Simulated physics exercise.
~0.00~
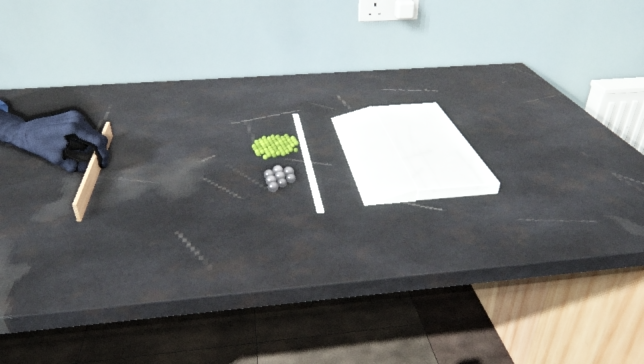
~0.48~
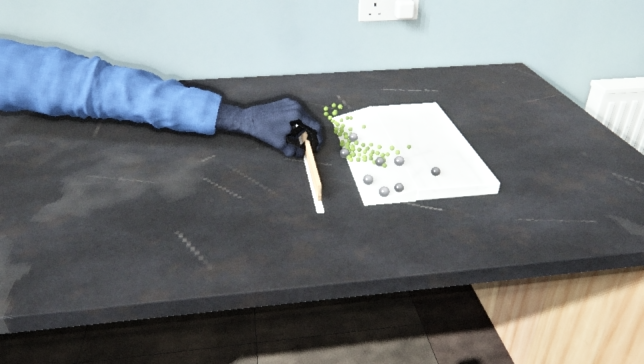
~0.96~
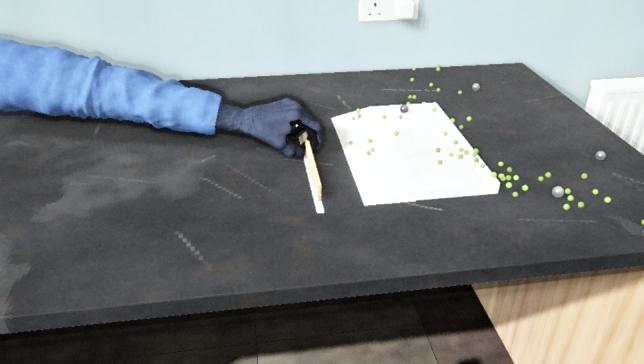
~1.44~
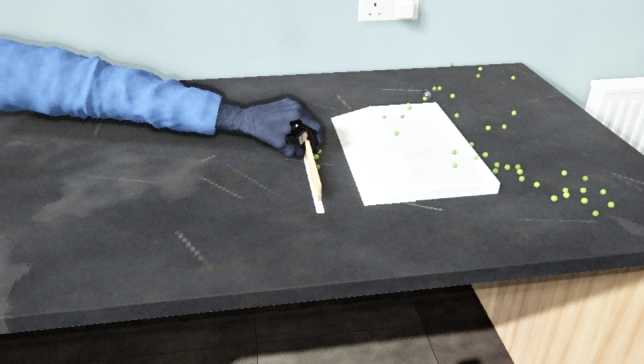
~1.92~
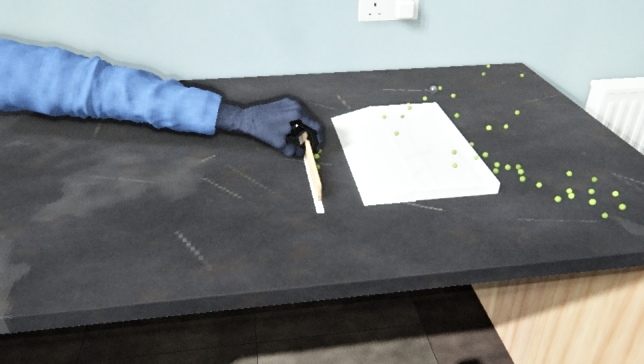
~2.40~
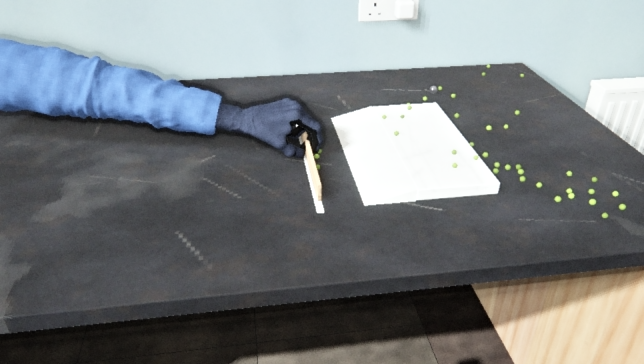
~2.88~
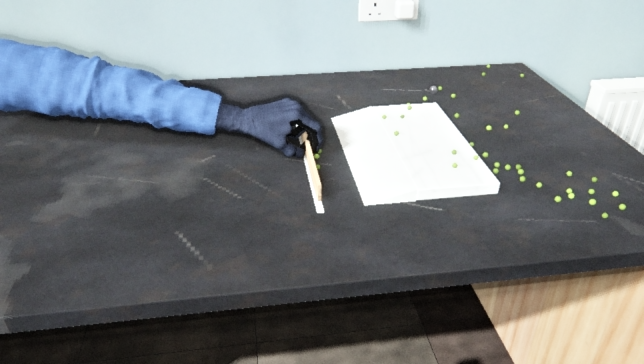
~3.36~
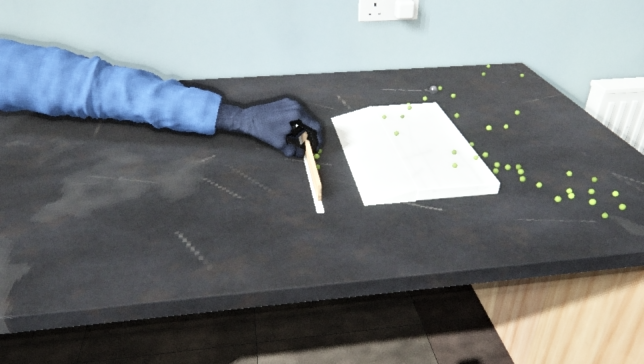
A gloved hand sweeps a wooden strip right, scattering green and grey balls over a white slab.
